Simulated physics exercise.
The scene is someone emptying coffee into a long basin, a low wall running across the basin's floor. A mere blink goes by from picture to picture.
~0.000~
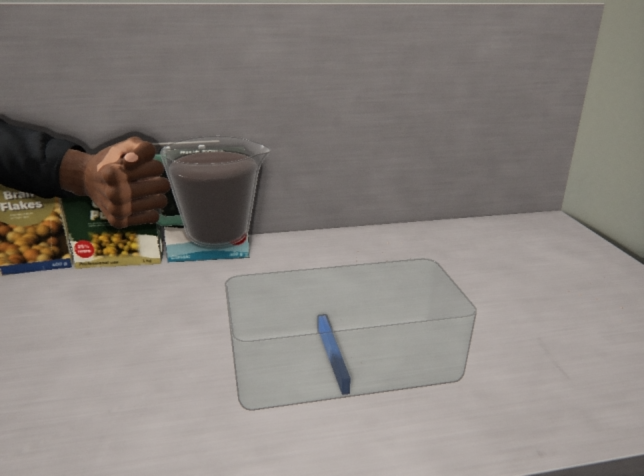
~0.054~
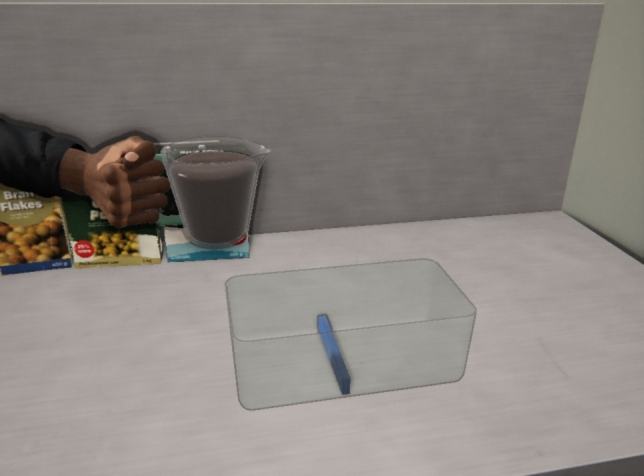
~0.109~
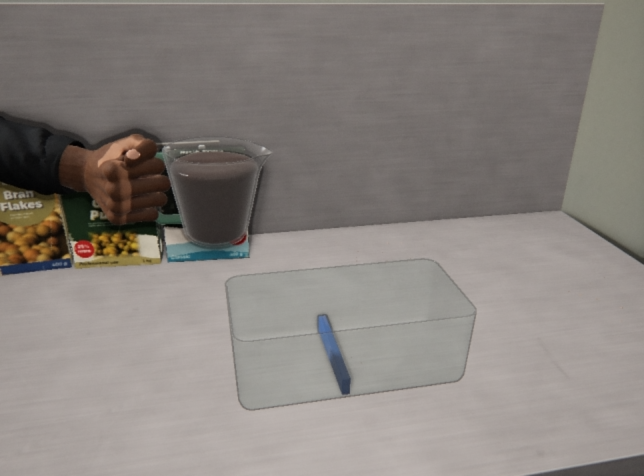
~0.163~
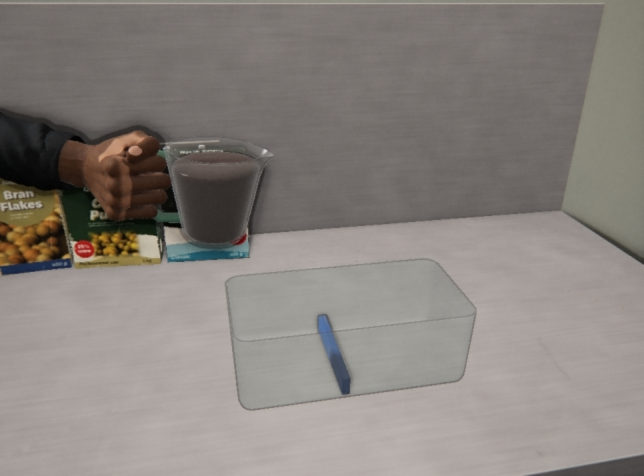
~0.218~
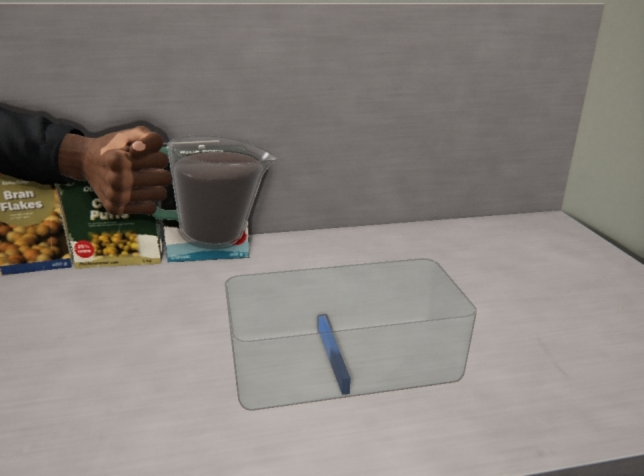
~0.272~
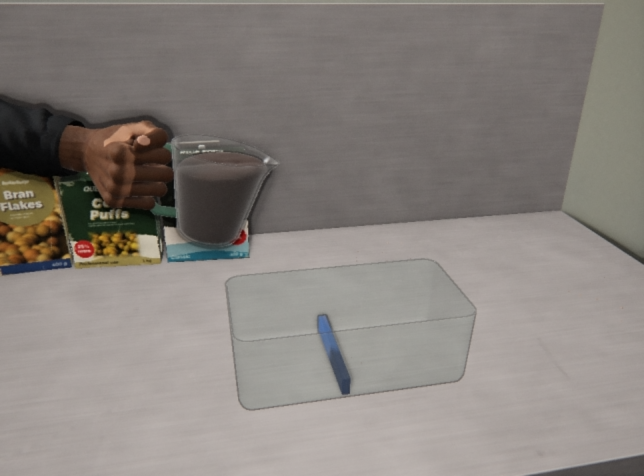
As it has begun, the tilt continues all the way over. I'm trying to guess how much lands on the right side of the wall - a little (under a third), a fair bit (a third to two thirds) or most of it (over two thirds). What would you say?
I would say a fair bit, a third to two thirds.
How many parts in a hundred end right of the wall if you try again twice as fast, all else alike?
Roughly 25 percent.
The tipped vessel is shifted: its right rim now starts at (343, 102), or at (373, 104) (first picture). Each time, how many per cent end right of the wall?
First try 85 %, second try 80 %.
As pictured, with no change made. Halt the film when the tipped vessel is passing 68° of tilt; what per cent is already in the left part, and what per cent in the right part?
Left: 5 %. Right: 5 %.
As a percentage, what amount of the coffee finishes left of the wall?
I'd say near 55 in a hundred.
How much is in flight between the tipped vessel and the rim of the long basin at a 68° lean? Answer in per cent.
Airborne share: Approx. 25 %.
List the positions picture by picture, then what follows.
Tilt 0°; pouring edge (271, 148); surface from (168, 165) to (257, 161); the long basin's rim runs from (229, 308) to (455, 285); the wall's top is at (333, 345), in the first frame.
Tilt 1°; pouring edge (271, 149); surface from (168, 165) to (257, 161), in the second frame.
Tilt 2°; pouring edge (273, 150); surface from (169, 164) to (258, 161), in the third frame.
Tilt 5°; pouring edge (274, 153); surface from (172, 163) to (260, 162), in the fourth frame.
Tilt 9°; pouring edge (277, 157); surface from (174, 165) to (263, 162), in the fifth frame.
Tilt 13°; pouring edge (279, 161); surface from (176, 166) to (268, 163), in the sixth frame.
By 0.70 s the tilt is 68° and 69 per cent is still to pour, 3 is left of the wall and 5 right of it.
By 1.02 s the tilt is 103° and 11 per cent is still to pour, 35 is left of the wall and 37 right of it.
By 1.35 s the tilt is 109° and 0 per cent is still to pour, 58 is left of the wall and 40 right of it.
By 1.71 s the tilt is 109° and 0 per cent is still to pour, 57 is left of the wall and 41 right of it.
At rest 57 per cent lies left of the wall, 41 right of it and 2 outside.
